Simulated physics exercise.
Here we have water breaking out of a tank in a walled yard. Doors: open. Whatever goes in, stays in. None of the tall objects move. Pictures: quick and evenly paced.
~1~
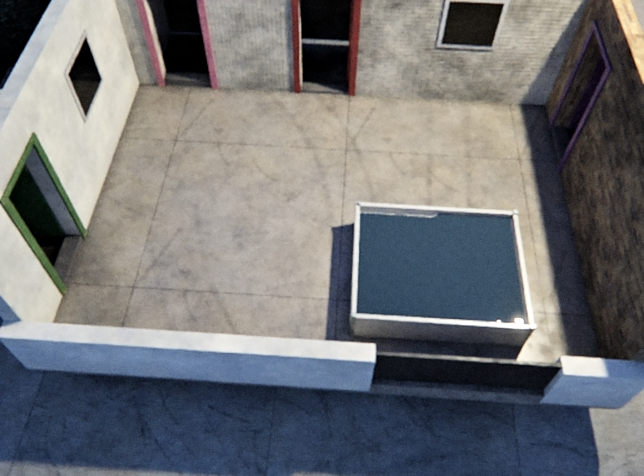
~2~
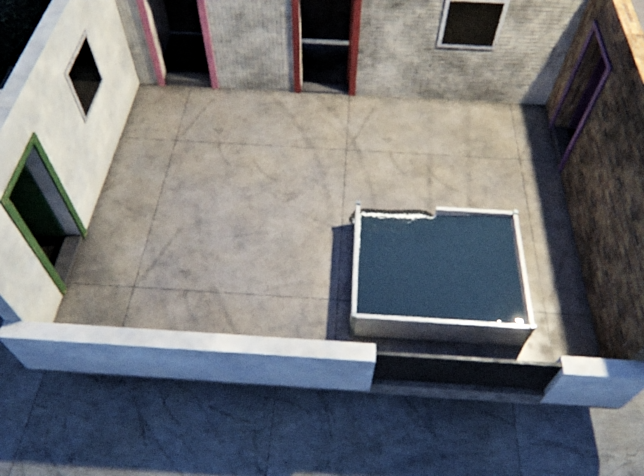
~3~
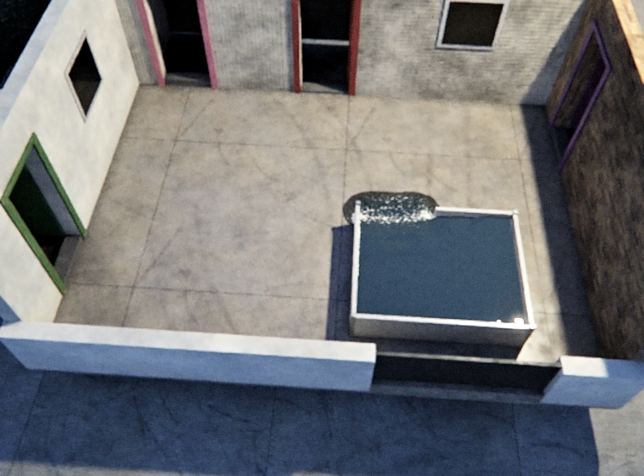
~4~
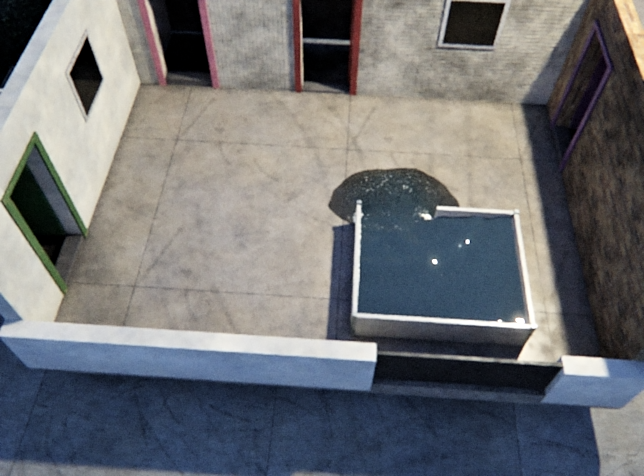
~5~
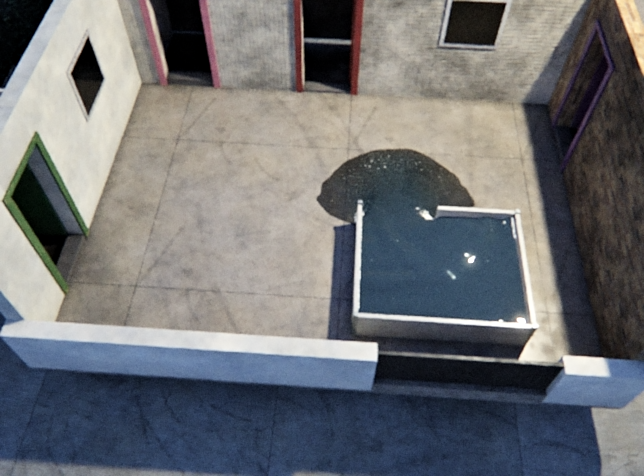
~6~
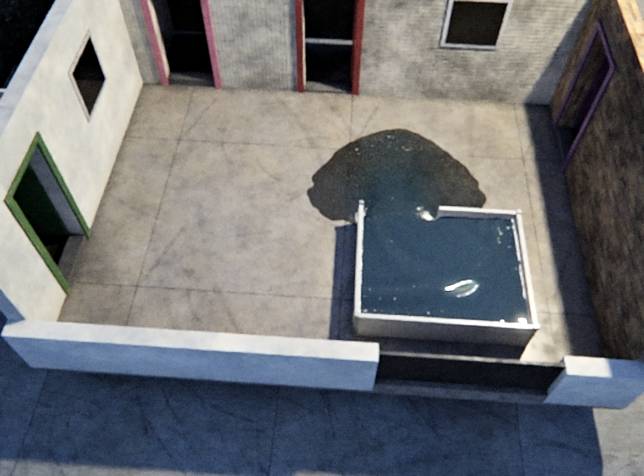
A walled yard held a tank of still, dark water, then the water broke out through a gap on the tank's far side and spread across the floor toward the back wall in a widening dark puddle.
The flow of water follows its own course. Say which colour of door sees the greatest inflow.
It is the red door.
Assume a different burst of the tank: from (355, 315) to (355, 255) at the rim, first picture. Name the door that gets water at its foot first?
Answer: The green one.
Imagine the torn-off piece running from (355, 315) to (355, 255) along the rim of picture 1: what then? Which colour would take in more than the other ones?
That would be the door marked green.
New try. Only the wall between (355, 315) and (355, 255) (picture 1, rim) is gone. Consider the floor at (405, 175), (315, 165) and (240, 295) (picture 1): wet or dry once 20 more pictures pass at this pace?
Untouched, untouched, soaked.
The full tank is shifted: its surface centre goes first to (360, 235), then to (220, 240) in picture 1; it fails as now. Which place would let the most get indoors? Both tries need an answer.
With the first spot it's the red door, with the second it's the pink one.
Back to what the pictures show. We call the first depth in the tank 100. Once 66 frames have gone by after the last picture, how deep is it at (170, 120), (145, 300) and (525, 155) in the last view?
Respectively near 14, 8 and 12 per cent.
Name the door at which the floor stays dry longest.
Bringing up the rear is the green door.
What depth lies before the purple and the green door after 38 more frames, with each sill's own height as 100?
Roughly 80 % and 20 %, respectively.
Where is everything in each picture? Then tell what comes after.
In the first picture, still water in the water tank at (438, 264).
In the second picture, water pours out on the water tank's far side and has run to a hidden place.
In the third picture, the front is at (430, 202), out from the gap on the water tank's far side.
In the fourth picture, the front is at (416, 173), out from the gap on the water tank's far side.
In the fifth picture, water pours out on the water tank's far side and has run to (413, 155).
In the sixth picture, water pours out on the water tank's far side and has run to (410, 135).
A moment on, water covers 20 % of the floor; pink door not reached, green door not reached, purple door not reached, red door not reached.
Next, water covers 30 % of the floor; pink door not reached, green door not reached, purple door not reached, red door some in.
Then, water covers 40 % of the floor; pink door wet at the sill, nothing in, green door not reached, purple door wet at the sill, nothing in, red door a lot in.
Later, water covers 65 % of the floor; pink door wet at the sill, nothing in, green door wet at the sill, nothing in, purple door a trickle in, red door a lot in.
In the end, water covers 90 % of the floor; pink door wet at the sill, nothing in, green door wet at the sill, nothing in, purple door a trickle in, red door a lot in; the red door has let in the most.
